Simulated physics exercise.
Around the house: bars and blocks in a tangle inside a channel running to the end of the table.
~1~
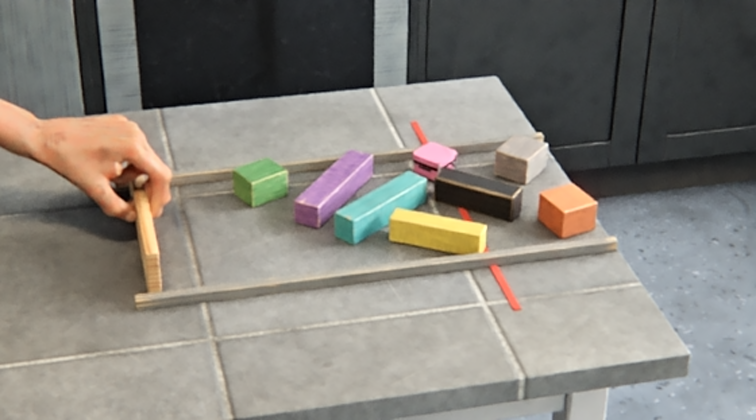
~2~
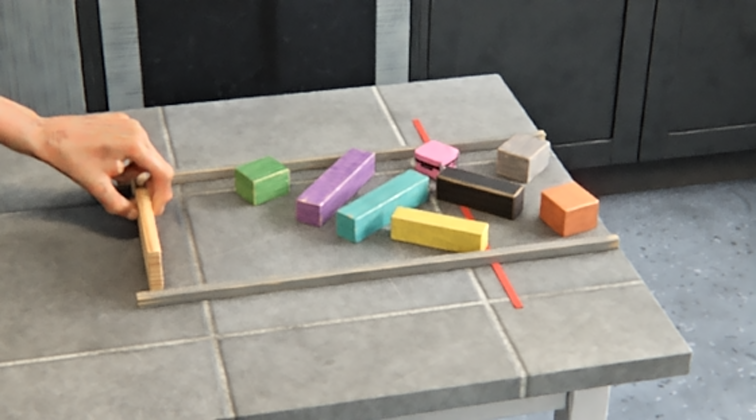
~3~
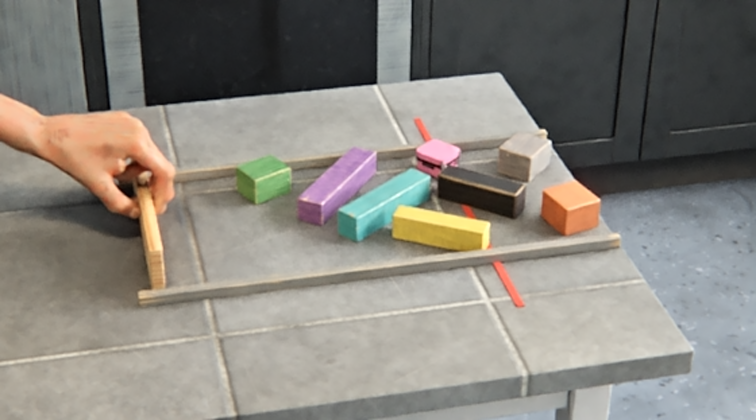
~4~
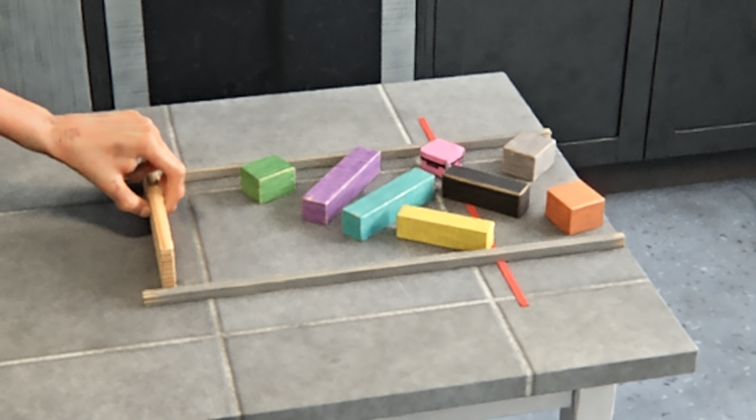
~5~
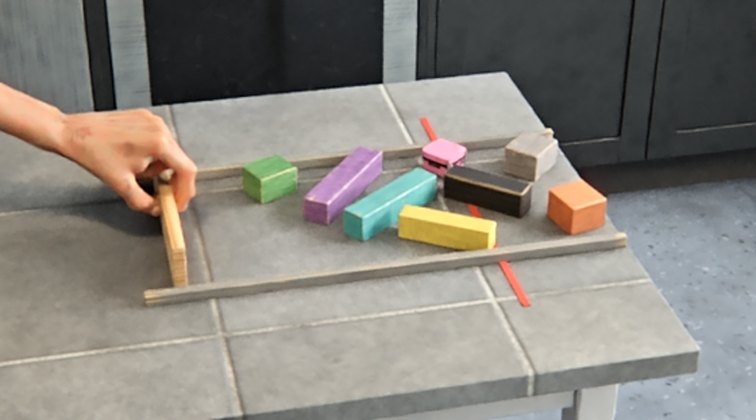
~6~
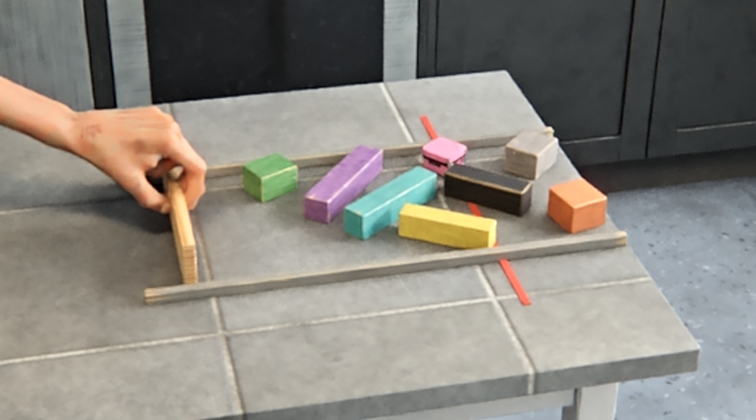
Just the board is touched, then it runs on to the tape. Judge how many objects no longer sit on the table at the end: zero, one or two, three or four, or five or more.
Watch it: Hardly any - one or two - go plunging down.
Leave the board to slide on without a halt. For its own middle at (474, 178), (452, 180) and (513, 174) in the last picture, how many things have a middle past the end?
Past-the-end tally - position 1: 1, position 2: 1, position 3: 4.
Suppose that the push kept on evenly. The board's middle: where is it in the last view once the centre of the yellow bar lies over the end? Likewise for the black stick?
First it's close to (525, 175), next close to (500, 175).
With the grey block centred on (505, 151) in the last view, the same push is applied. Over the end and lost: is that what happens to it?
Note - grey block retained.
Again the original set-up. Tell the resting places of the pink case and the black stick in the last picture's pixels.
Roughly (546, 142) for the first and roughly (578, 193) for the second.
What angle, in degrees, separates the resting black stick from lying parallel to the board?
Roughly 50° out of line.
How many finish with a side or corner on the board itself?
Counting them up gives 3.
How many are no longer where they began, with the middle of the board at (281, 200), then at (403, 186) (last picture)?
Counts: 1 / 7.
A little later, none off yet; orange block at rest near (577, 206); grey block at rest near (531, 154); black stick at rest near (487, 190).
Next, none off yet; orange block shifted about its own width near (611, 212); grey block moving near (539, 155); black stick shifted about its own width near (541, 195).
When it is over, the number that fall off is one or two; down, orange block.
